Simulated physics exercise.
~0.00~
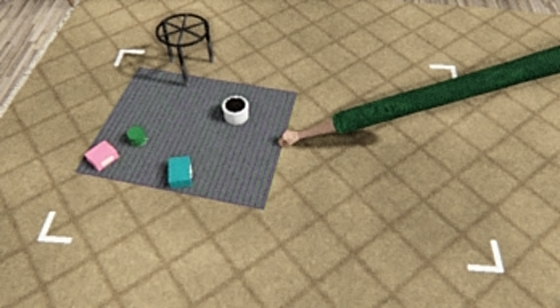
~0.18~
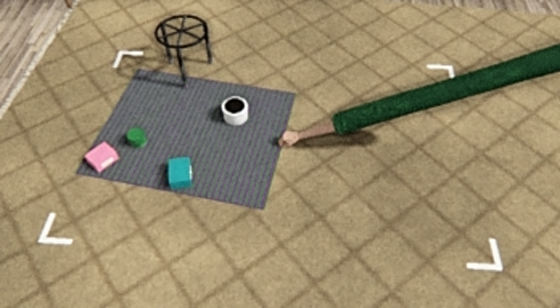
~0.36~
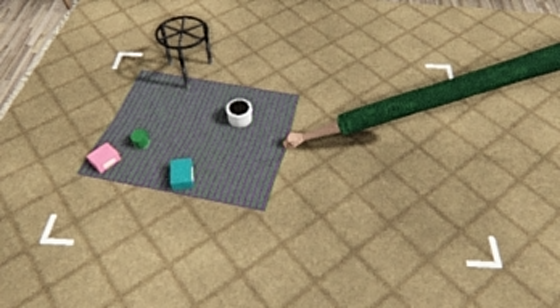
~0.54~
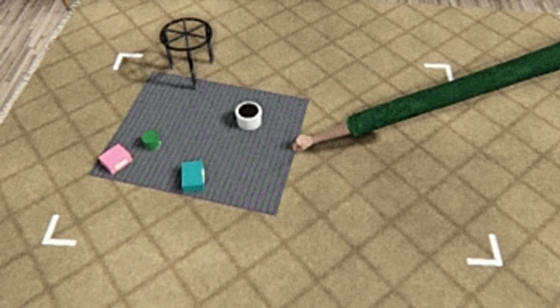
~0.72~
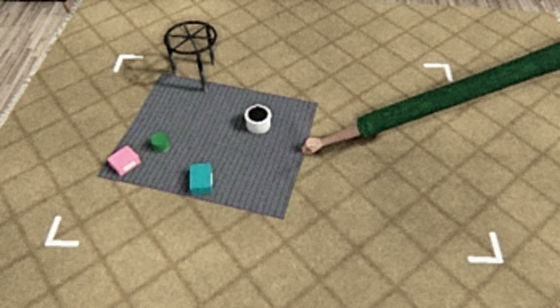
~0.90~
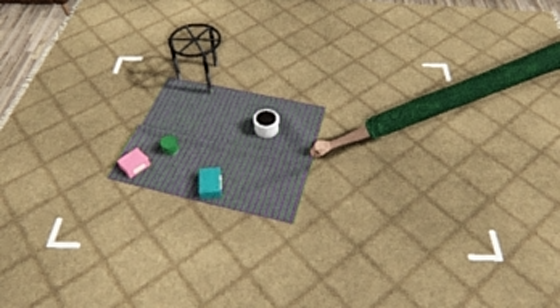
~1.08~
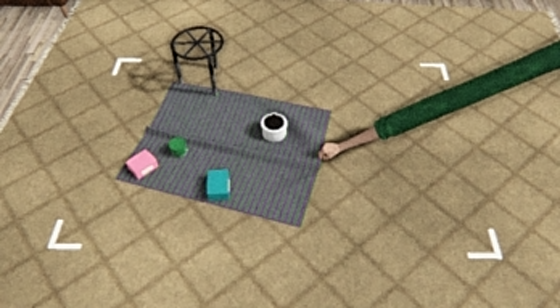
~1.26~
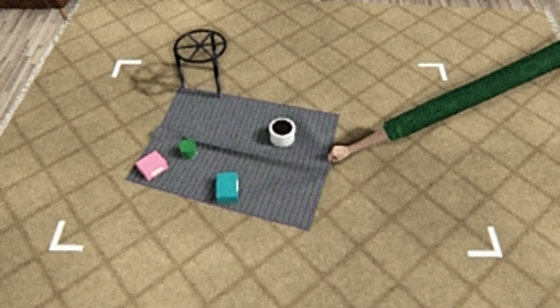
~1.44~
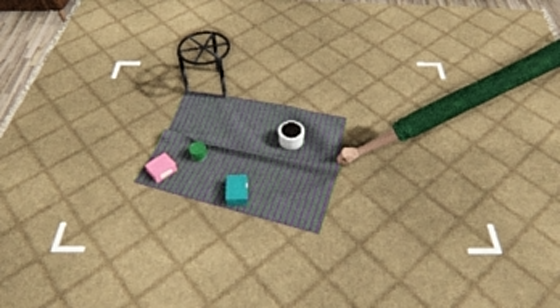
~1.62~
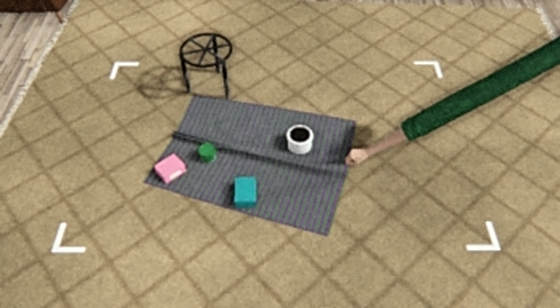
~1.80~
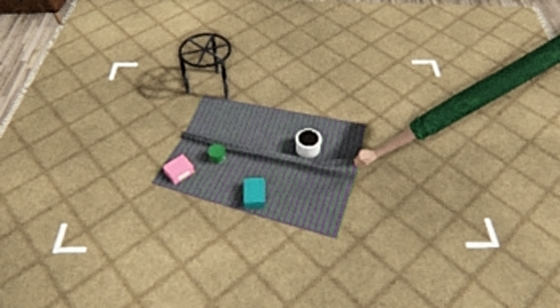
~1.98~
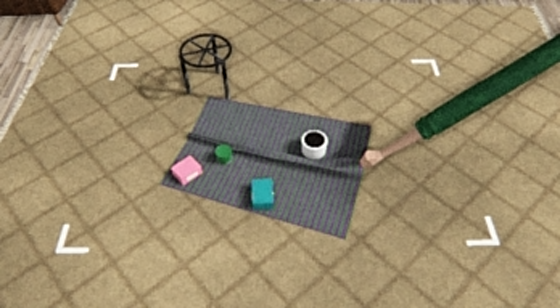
Thin grey rug sliding right across a tiled floor, pulled by a green-sleeved arm, wrinkling while carrying pot, bin and boxes away from a black stool.
